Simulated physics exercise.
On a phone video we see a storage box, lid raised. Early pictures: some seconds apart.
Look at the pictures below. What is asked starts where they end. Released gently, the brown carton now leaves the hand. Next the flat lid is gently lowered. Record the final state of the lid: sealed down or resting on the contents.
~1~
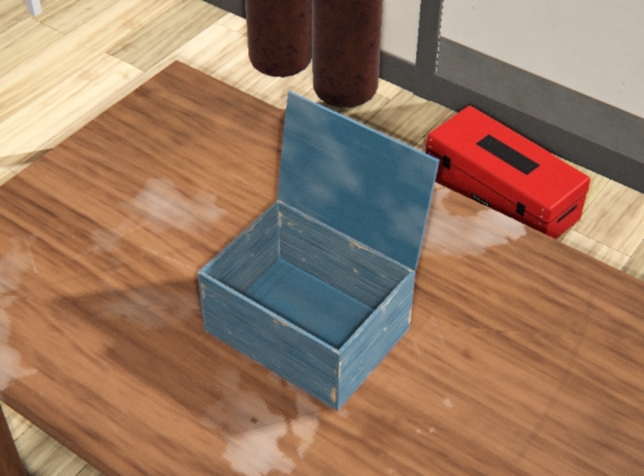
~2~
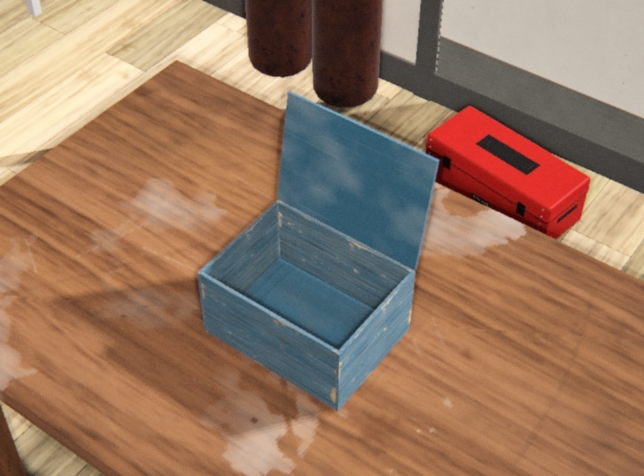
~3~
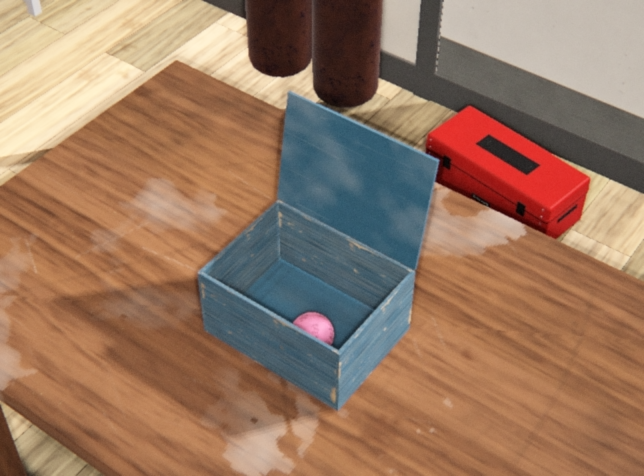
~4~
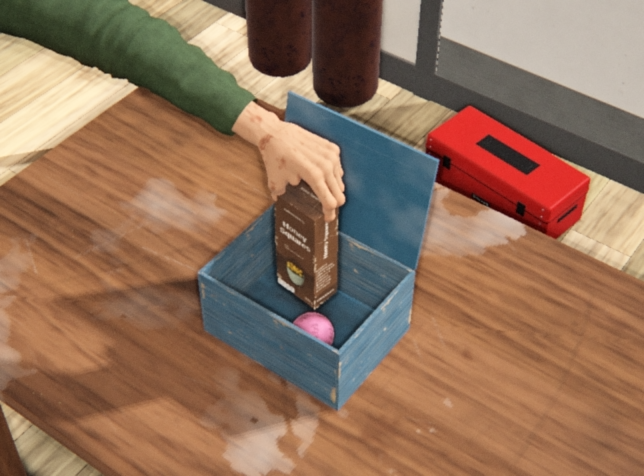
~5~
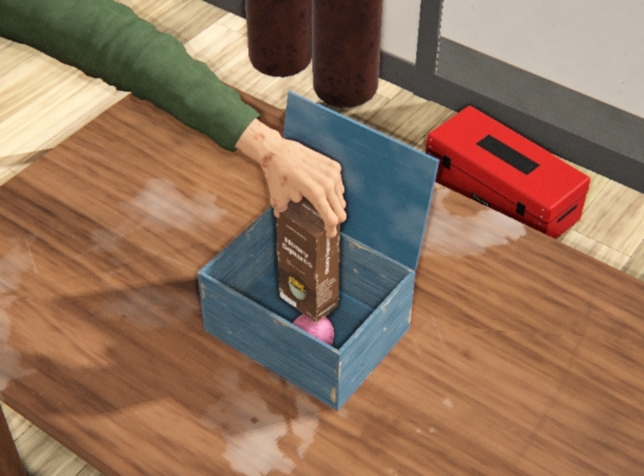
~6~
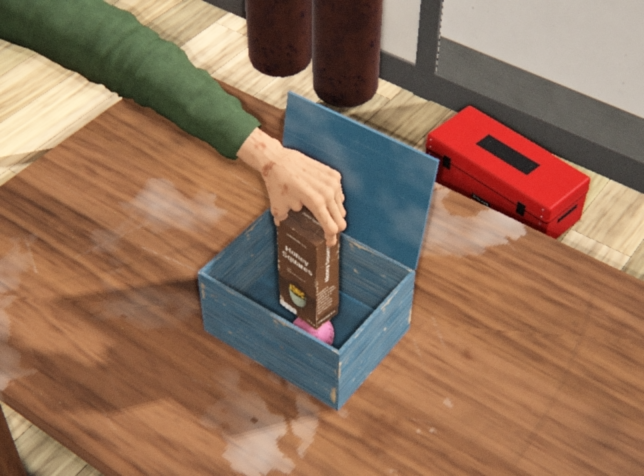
Shuts.
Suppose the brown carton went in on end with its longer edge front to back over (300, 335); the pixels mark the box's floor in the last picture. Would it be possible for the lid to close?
Packed like that, it goes down completely.
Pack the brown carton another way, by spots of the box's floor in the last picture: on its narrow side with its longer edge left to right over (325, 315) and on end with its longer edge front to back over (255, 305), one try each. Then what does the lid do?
First time it drops into place, and next time it won't go down.
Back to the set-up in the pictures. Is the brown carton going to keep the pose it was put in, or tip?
As it turns out, it changes its angle.
Then, 0.60 s past the last view, brown carton on its side near (306, 295); pink ball displaced about its own width.
Then, 1.70 s past the last view, lid 47° above the rim; brown carton on its side near (306, 295); pink ball displaced about its own width.
Finally, lid shut; down or leaning hard in the box, brown carton; moved from the start, pink ball. Final places as the last picture's camera would see them, brown carton near (306, 295).
